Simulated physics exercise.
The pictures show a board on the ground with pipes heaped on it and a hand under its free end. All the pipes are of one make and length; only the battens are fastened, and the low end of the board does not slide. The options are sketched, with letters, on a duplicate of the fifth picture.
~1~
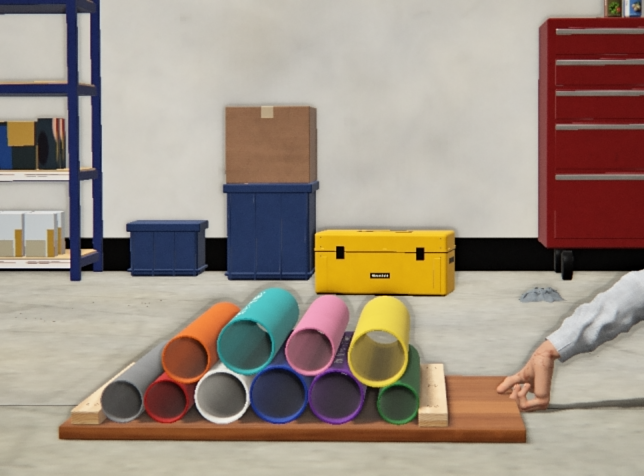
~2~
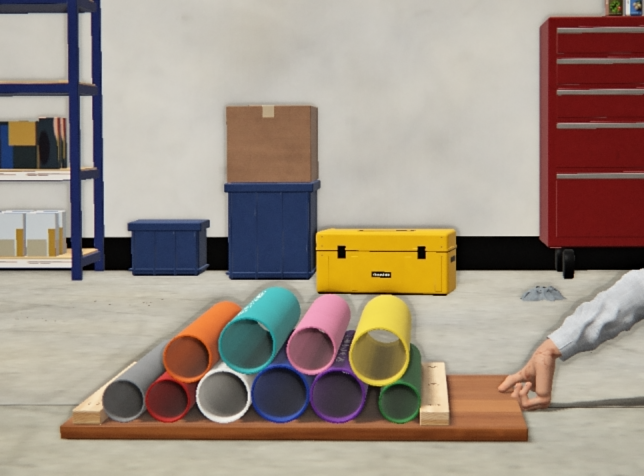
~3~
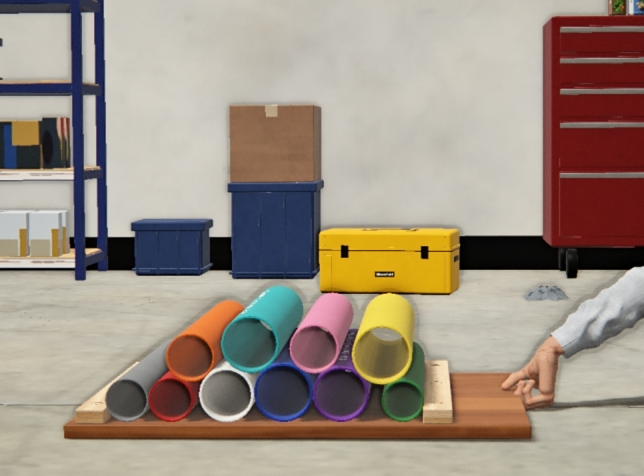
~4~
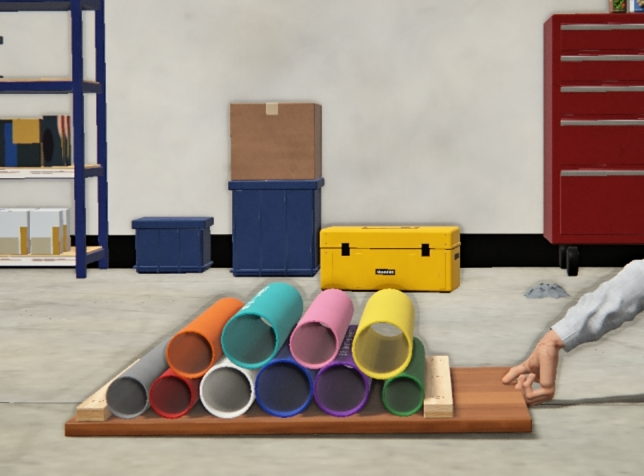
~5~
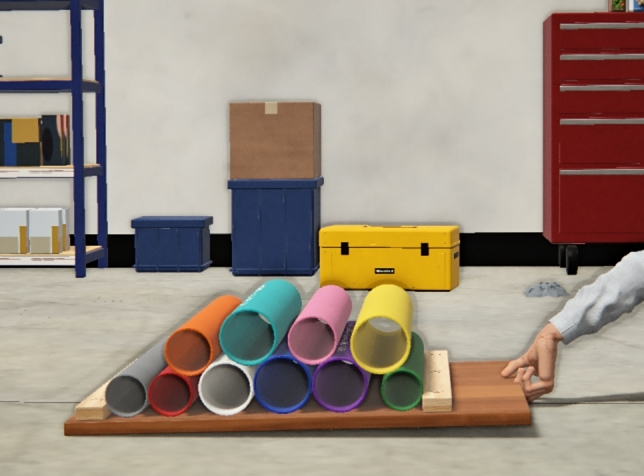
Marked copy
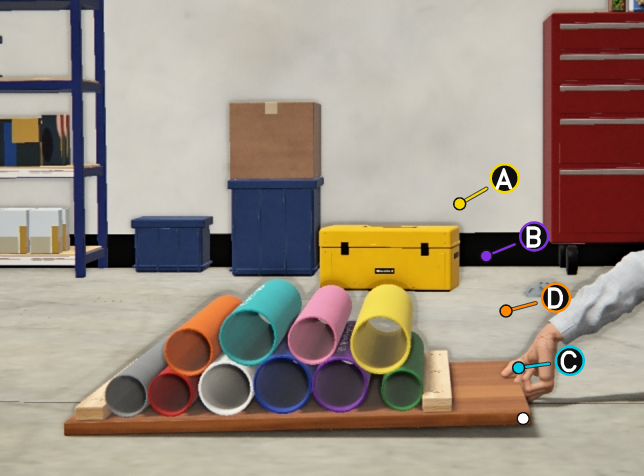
A hand stayed at the right end of a wooden board holding a two-layer stack of colourful pipes between battens, and nothing visibly moved apart from a slight shift of the whole view.
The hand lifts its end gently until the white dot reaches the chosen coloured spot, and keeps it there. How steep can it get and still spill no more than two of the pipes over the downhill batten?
Up to A.
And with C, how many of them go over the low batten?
With C, none.
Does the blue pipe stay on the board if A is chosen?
Yes, with A.
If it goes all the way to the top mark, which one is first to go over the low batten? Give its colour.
First is the orange one.
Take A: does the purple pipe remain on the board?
Yes, with A.
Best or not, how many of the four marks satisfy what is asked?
The number is four.
On the marked copy, A at (460, 204); B at (486, 256); C at (518, 368); D at (506, 311); the white dot at (523, 419).
With A. Early on, board at 17°.
Further on, board at 29°.
At the end, board at 29°, two over the low batten (turquoise, orange).
As for the rest, B one over the low batten (orange); C none over the low batten; D none over the low batten.
